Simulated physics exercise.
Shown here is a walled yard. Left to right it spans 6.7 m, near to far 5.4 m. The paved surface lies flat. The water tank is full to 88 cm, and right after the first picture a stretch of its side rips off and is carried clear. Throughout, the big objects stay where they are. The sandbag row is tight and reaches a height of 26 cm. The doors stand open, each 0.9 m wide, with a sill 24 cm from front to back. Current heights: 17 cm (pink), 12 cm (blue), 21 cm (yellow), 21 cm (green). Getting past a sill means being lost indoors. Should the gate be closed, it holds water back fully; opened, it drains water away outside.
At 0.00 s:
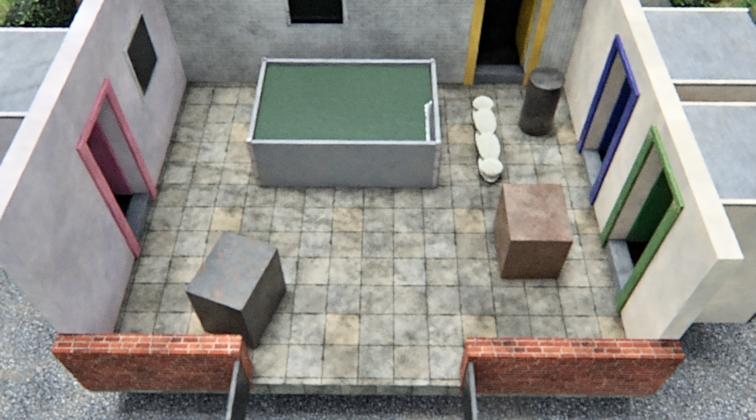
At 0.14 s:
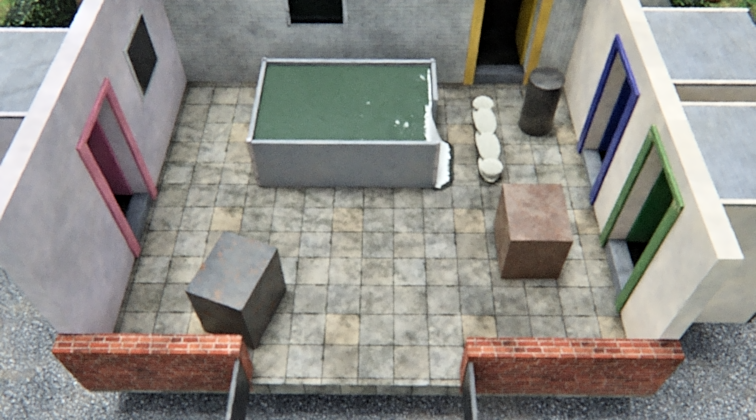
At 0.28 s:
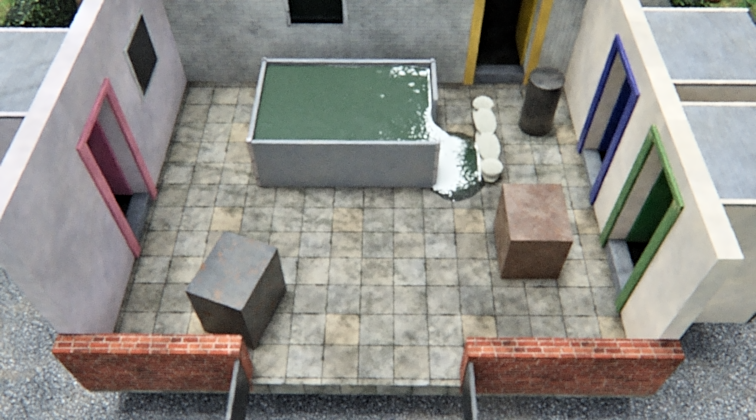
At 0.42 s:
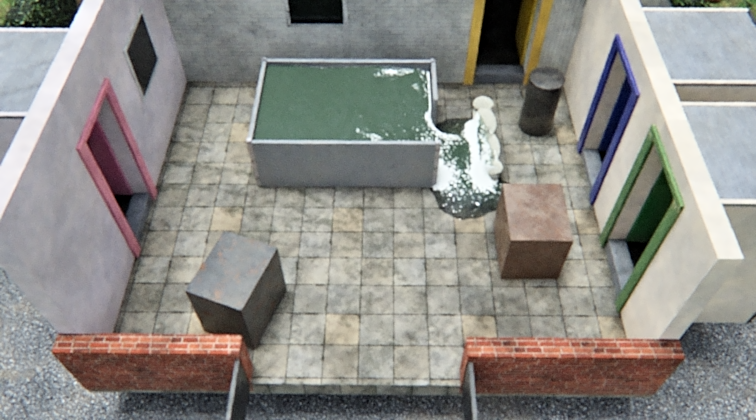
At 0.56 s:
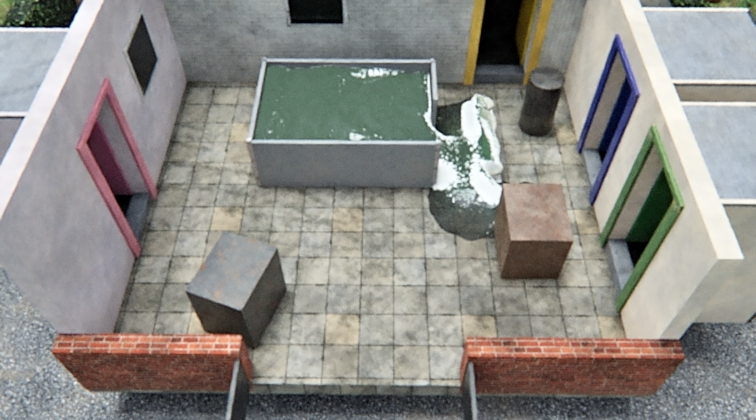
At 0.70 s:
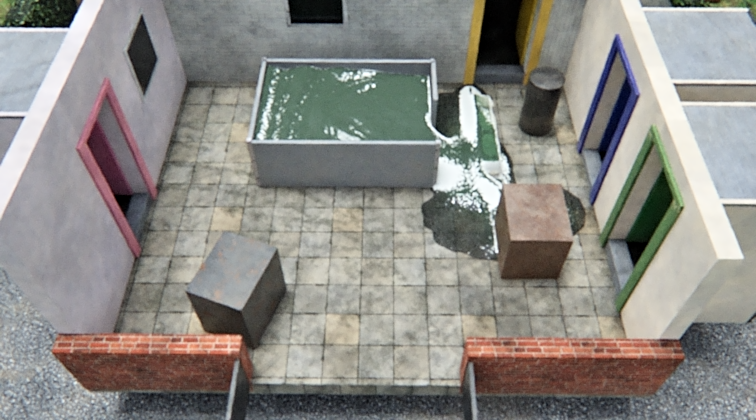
A large tank of green water stood in a walled yard, then its right side opened and foamy water poured out, swept over the pale round objects beside it and spread around the reddish-brown block.
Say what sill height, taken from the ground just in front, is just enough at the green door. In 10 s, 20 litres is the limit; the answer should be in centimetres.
I would put it at 11 cm.
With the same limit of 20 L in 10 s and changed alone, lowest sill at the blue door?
For blue, a step near 25 cm.
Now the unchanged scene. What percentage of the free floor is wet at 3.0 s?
50 %.
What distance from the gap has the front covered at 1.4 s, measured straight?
The front is some 3.8 m out.
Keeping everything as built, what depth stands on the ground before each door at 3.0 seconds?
In cm - pink: 0, blue: 21, yellow: 19, green: 12.
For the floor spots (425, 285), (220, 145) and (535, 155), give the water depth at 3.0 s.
First spot about 1 cm, second about 0 cm, third about 16 cm.
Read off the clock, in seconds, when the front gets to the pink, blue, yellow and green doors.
Pink: 5.0 s; blue: 1.2 s; yellow: 0.9 s; green: 1.0 s.
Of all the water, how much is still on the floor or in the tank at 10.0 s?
I'd say near 78 per cent is still there.
After 1.4 s water covers 30 % of the floor, deepest (52 cm) near (469, 165); 8 cm at the green door, 0 litres in over its 21 cm sill.
After 3.0 s water covers 50 % of the floor, deepest (42 cm) near (469, 165); 12 cm at the green door, 0 litres in over its 21 cm sill.
After 10.0 s water covers 95 % of the floor, deepest (16 cm) near (469, 165); 10 cm at the green door, 0 litres in over its 21 cm sill.
At the green door as built, the water arrived by 1.1 s and peaked near 15 cm at 9.0 s.
Run again over the same 10 s with other heights there, 27 litres in over 10 cm, 7 litres over 13.5 cm. The limit of 20 litres is kept from about 11 cm up.
